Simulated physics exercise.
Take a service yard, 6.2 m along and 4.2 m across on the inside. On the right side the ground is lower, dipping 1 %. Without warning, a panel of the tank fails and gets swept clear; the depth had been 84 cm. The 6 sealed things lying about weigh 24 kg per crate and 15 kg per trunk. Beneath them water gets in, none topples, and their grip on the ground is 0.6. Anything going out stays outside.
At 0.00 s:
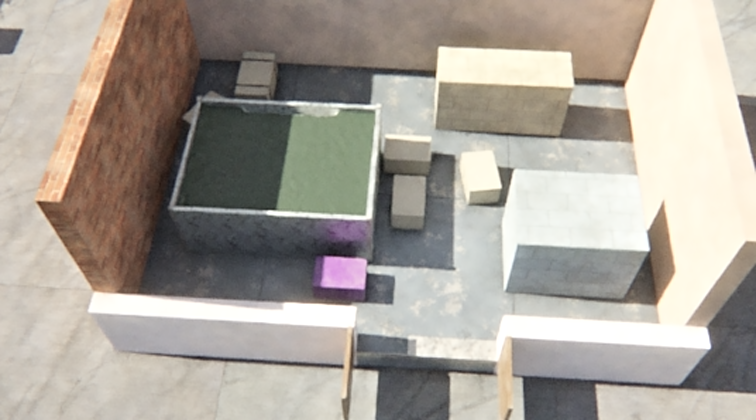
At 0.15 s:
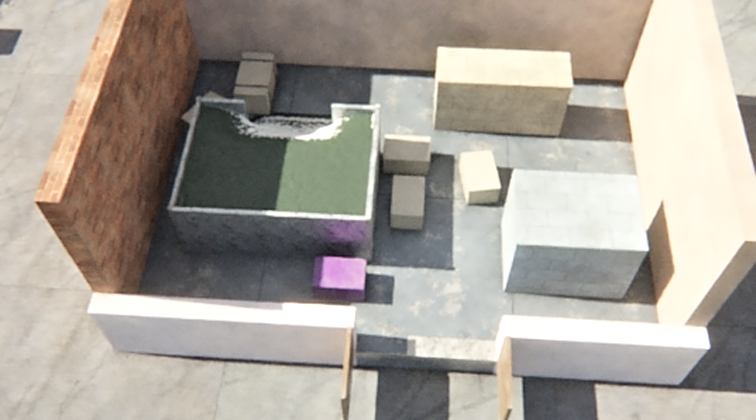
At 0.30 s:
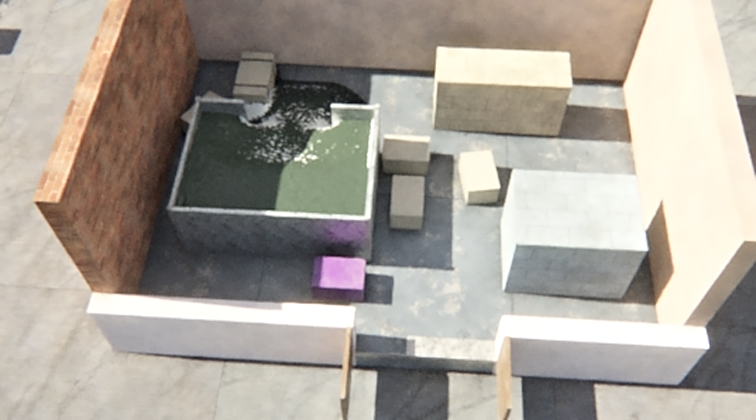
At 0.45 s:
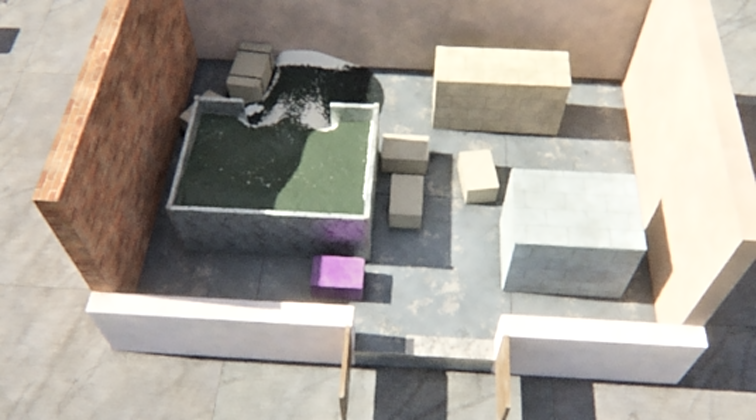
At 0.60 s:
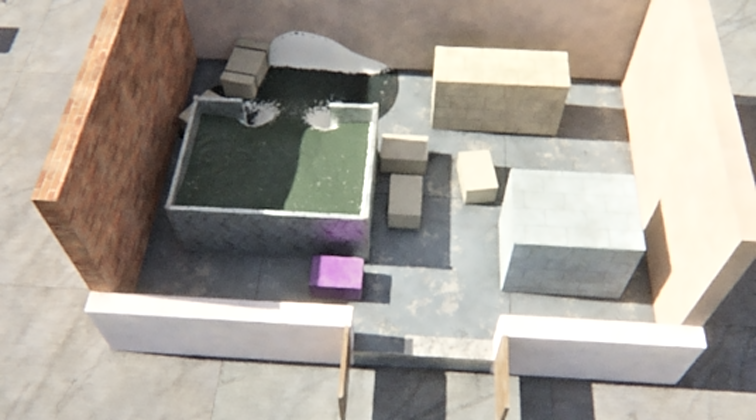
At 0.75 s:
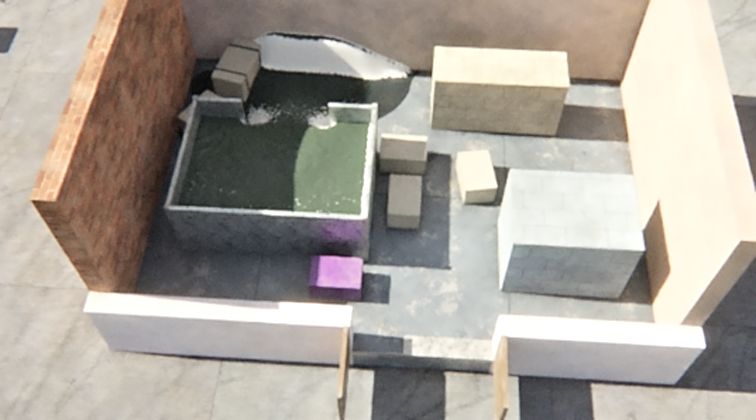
Water bursting through the broken back wall of a tank in a walled yard, spreading behind it and nudging stacked grey boxes.
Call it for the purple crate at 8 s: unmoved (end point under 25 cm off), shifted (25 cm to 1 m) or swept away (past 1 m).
Swept away.
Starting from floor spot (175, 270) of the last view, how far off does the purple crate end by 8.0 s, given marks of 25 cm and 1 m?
In the end it is hauled off.
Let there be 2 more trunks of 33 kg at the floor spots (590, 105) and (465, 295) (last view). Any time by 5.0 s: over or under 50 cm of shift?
Taking them in order, they end up greater and smaller.
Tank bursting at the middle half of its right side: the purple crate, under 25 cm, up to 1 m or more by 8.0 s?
The answer: The purple crate stays more or less still.
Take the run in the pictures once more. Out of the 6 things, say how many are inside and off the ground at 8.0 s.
It comes to 4 of them.
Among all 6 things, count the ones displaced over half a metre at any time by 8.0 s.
6.
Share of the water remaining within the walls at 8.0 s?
84 %.
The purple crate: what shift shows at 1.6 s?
I'd put it at around 0 cm.
After 1.6 s the purple crate is near (336, 272), 0.0 m from its start, aground; 0 of 6 are out; 1 afloat.
After 3.6 s the purple crate is near (336, 272), 0.0 m from its start, aground; 0 of 6 are out; 2 afloat.
After 5.6 s the purple crate has gone out; 1 of 6 are out; 4 afloat.
After 8.0 s the purple crate has gone out; 2 of 6 are out; 4 afloat.
